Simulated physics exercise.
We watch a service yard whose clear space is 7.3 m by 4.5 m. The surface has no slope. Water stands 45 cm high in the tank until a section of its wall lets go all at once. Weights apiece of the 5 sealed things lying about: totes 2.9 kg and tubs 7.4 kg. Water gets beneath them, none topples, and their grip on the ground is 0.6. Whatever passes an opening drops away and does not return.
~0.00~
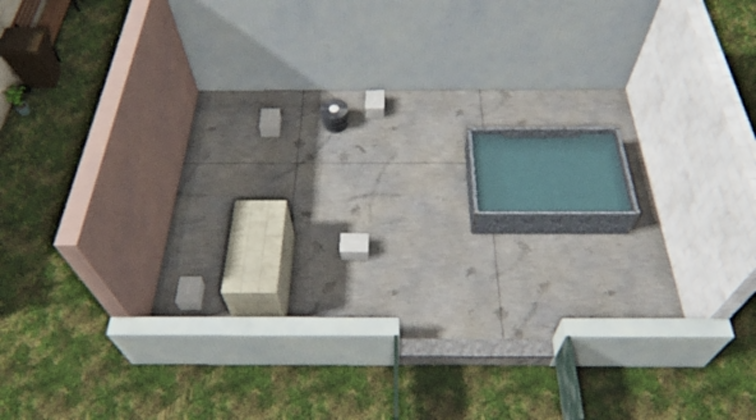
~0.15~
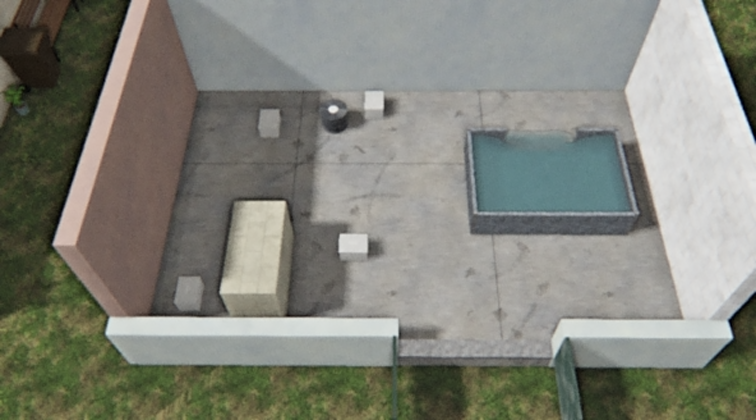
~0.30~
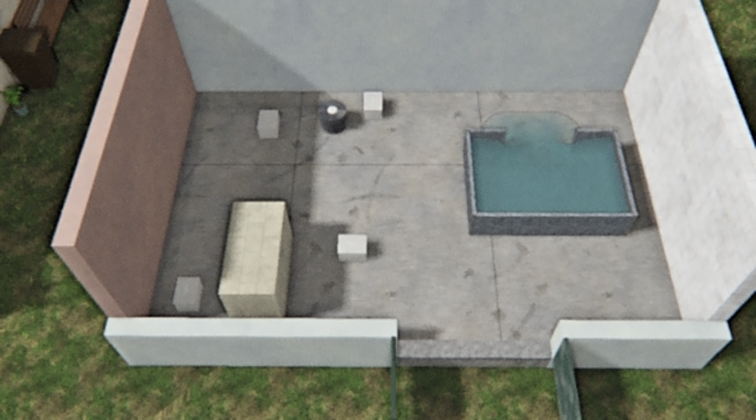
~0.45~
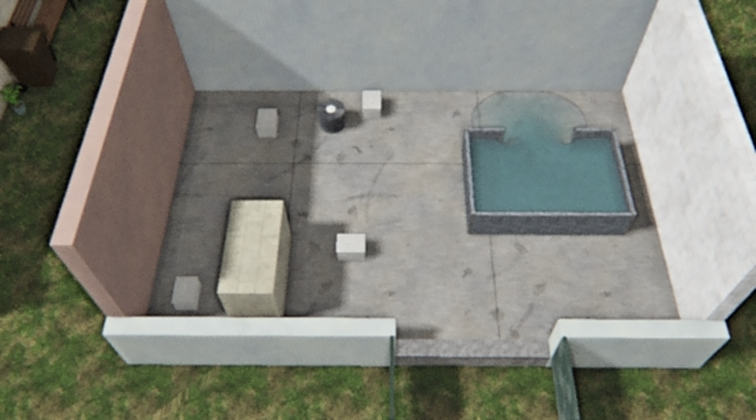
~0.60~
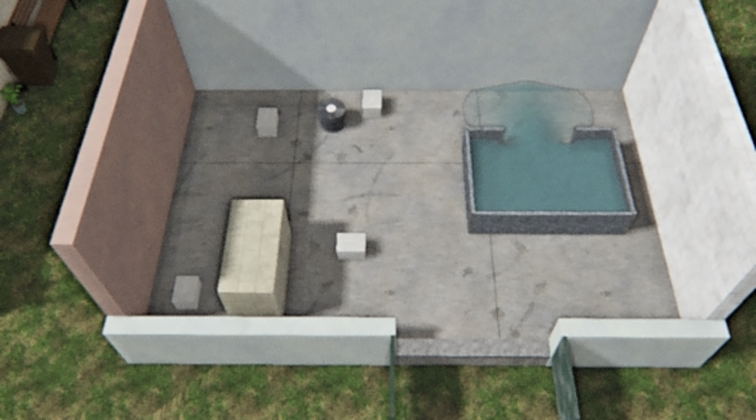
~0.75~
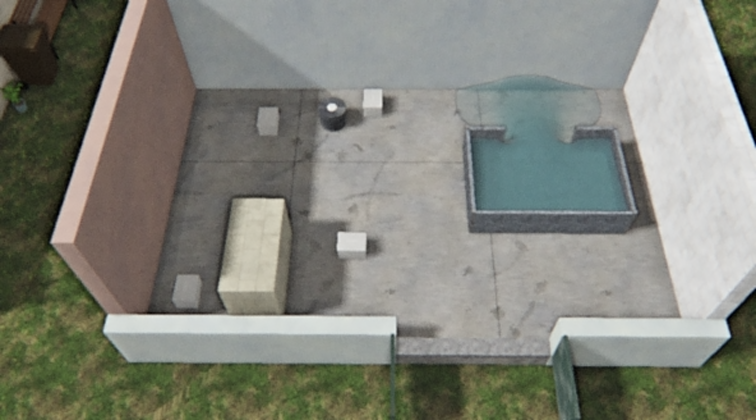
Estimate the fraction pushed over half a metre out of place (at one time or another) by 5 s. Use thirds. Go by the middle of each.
Share: Between one and two thirds.
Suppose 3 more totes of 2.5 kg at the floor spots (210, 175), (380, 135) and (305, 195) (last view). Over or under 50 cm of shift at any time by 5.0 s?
In that order: Under, past it, past it.
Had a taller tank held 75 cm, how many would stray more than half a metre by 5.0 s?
In that case 4 of them.
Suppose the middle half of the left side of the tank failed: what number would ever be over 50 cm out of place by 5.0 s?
Then 4.
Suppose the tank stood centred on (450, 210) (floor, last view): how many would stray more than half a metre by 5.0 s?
In that case 3 of them.
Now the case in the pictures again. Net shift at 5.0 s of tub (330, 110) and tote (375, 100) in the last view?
In that order: 150 cm, 300 cm.
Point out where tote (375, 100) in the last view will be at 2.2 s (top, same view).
Near (345, 97).
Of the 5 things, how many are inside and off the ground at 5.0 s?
At that moment 2.
After 1.1 s 0 of 5 are over 50 cm from their spots; 0 afloat.
After 2.2 s 0 of 5 are over 50 cm from their spots; 1 afloat.
After 3.5 s 2 of 5 are over 50 cm from their spots; 1 afloat.
After 5.0 s 3 of 5 are over 50 cm from their spots, and 3 have been at some point; 2 afloat.
